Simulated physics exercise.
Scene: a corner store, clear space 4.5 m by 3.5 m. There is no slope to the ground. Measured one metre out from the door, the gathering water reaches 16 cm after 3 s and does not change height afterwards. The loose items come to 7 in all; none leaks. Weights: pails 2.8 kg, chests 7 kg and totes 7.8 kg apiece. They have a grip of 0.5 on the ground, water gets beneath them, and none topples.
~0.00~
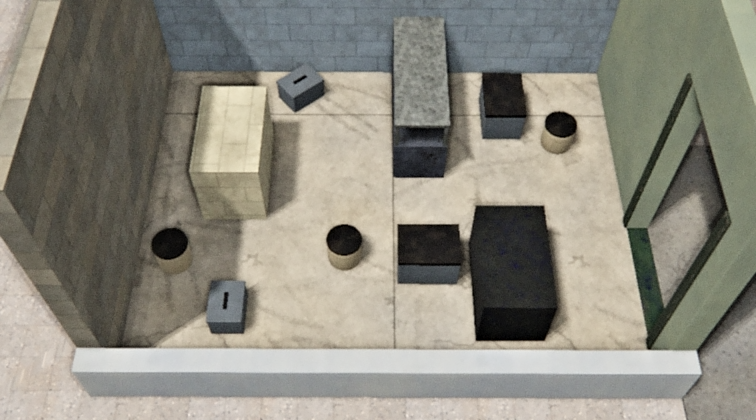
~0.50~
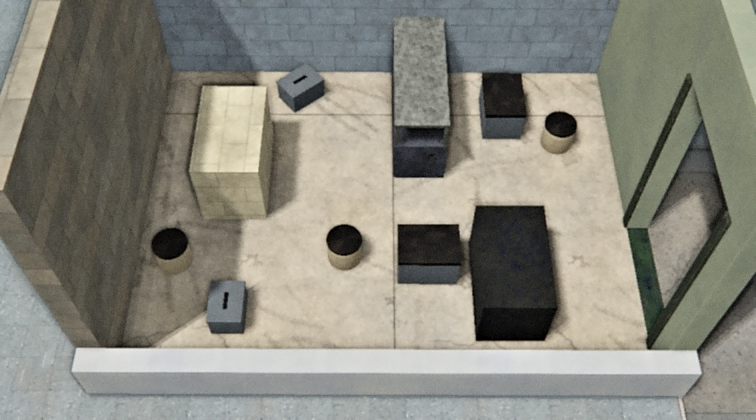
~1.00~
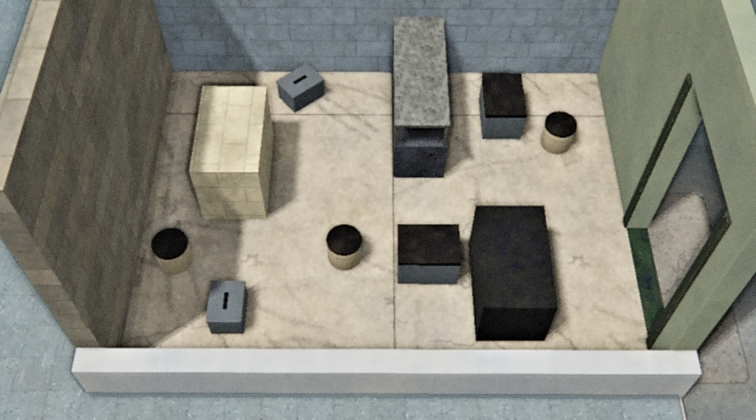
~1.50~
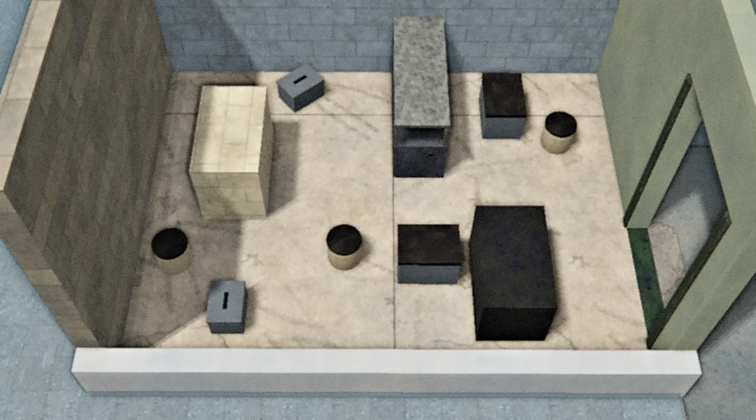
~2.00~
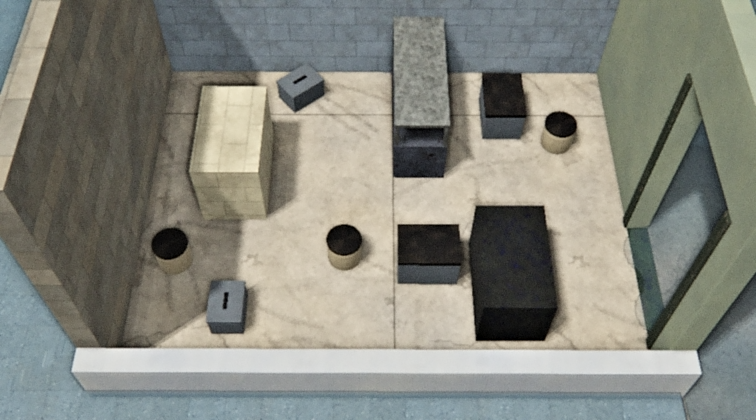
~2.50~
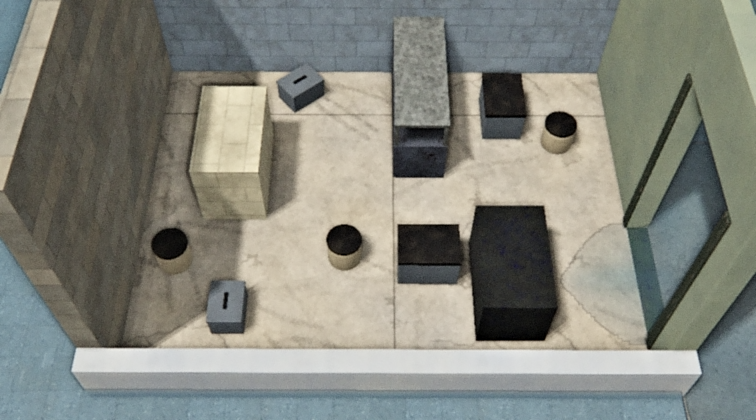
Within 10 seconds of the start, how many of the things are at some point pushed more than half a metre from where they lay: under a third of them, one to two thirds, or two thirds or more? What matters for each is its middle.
Most likely only a small minority gets moved that far.
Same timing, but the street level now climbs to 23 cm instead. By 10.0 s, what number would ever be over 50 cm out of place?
Result: 4.
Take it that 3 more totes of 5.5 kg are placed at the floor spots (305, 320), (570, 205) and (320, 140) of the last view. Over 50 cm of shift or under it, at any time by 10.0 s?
In order: Not as far; farther; not as far.
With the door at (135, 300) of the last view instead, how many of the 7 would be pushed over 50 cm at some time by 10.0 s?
Result: 5 of them.
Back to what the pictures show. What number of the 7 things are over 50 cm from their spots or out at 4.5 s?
I make it 0.
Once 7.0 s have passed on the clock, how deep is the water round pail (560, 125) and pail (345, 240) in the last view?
8 and 2 cm.
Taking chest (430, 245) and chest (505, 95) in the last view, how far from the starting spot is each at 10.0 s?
The first is 10 cm from its start, the second 20 cm.
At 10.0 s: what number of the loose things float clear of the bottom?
It comes to 4 of them.
After 3.5 s 0 of 7 are over 50 cm from their spots; 0 afloat.
After 4.5 s 0 of 7 are over 50 cm from their spots; 0 afloat.
After 7.0 s 1 of 7 are over 50 cm from their spots; 2 afloat.
After 10.0 s 1 of 7 are over 50 cm from their spots, and 1 have been at some point; 4 afloat.
